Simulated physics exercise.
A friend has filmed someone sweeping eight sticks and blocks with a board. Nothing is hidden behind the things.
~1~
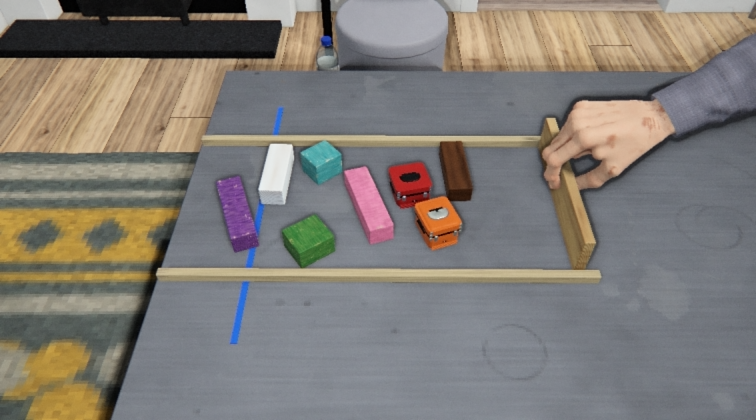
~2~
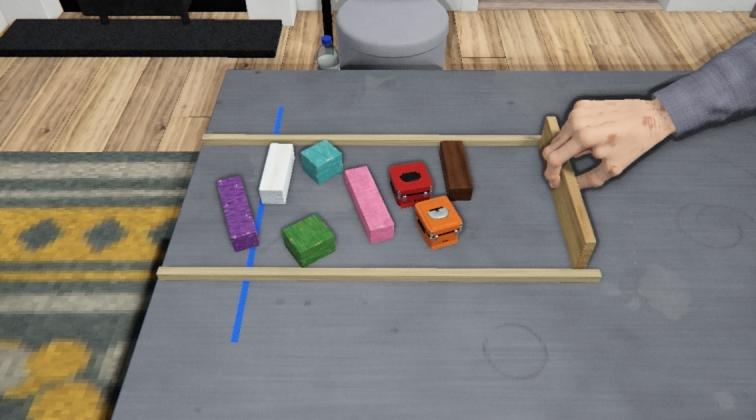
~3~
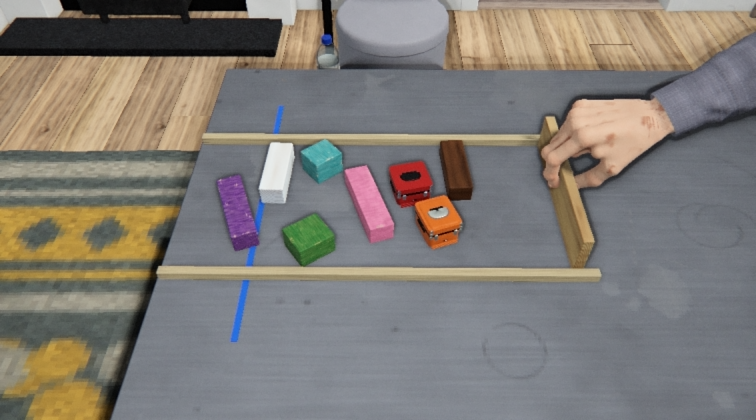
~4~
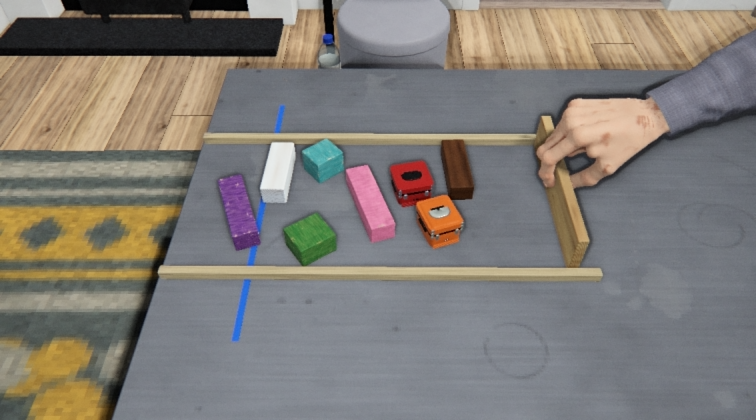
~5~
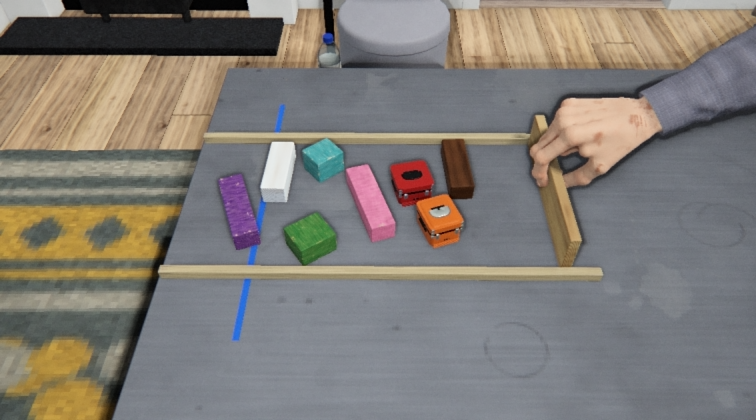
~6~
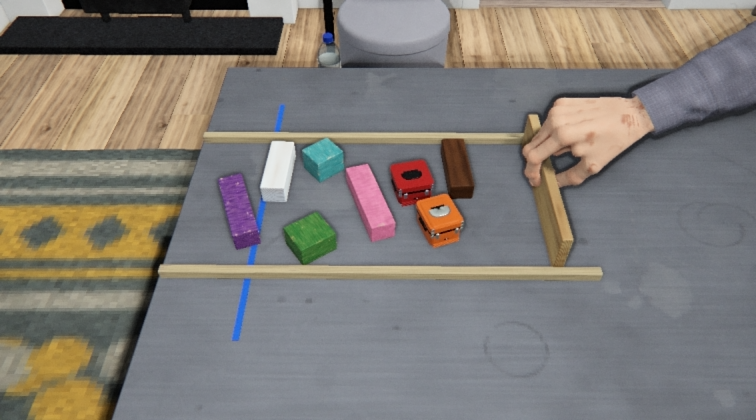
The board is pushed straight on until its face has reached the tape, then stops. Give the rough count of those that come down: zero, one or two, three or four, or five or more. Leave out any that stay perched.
Here the number that fall off is one or two.
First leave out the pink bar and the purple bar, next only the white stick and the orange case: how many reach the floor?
First 0, then 0.
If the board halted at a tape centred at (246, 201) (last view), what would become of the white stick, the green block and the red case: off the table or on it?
The white stick falls, the green block tumbles off, the red case holds on.
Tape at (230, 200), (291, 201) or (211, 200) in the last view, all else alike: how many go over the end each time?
Try by try, 4, 0 and 6.
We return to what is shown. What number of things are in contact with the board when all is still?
In contact: 2.
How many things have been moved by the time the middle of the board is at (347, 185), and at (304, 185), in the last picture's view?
The counts are 8 and 8.
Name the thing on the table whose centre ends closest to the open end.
That is the white stick.
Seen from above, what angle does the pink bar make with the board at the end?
Roughly 25° out of line.
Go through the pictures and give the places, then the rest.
The first picture shows purple bar (237, 213); white stick (277, 174); green block (309, 241); board (563, 189); tape (262, 203).
The second picture shows white stick (278, 173); orange case (437, 223).
The third picture shows green block (309, 240); turquoise block (322, 161).
The fourth picture shows purple bar (239, 211); brown stick (457, 169).
The fifth picture shows white stick (279, 171); board (551, 187).
The sixth picture shows purple bar (239, 210); white stick (279, 171); green block (310, 239); board (544, 186); tape (263, 200).
Soon after, none off yet; purple bar at rest near (239, 210); white stick at rest near (279, 171); green block at rest near (310, 239).
After that, none off yet; purple bar moving near (229, 210); white stick displaced a little near (261, 167); green block displaced about its own width near (264, 244).
In the end, the number that fall off is one or two; gone, purple bar.
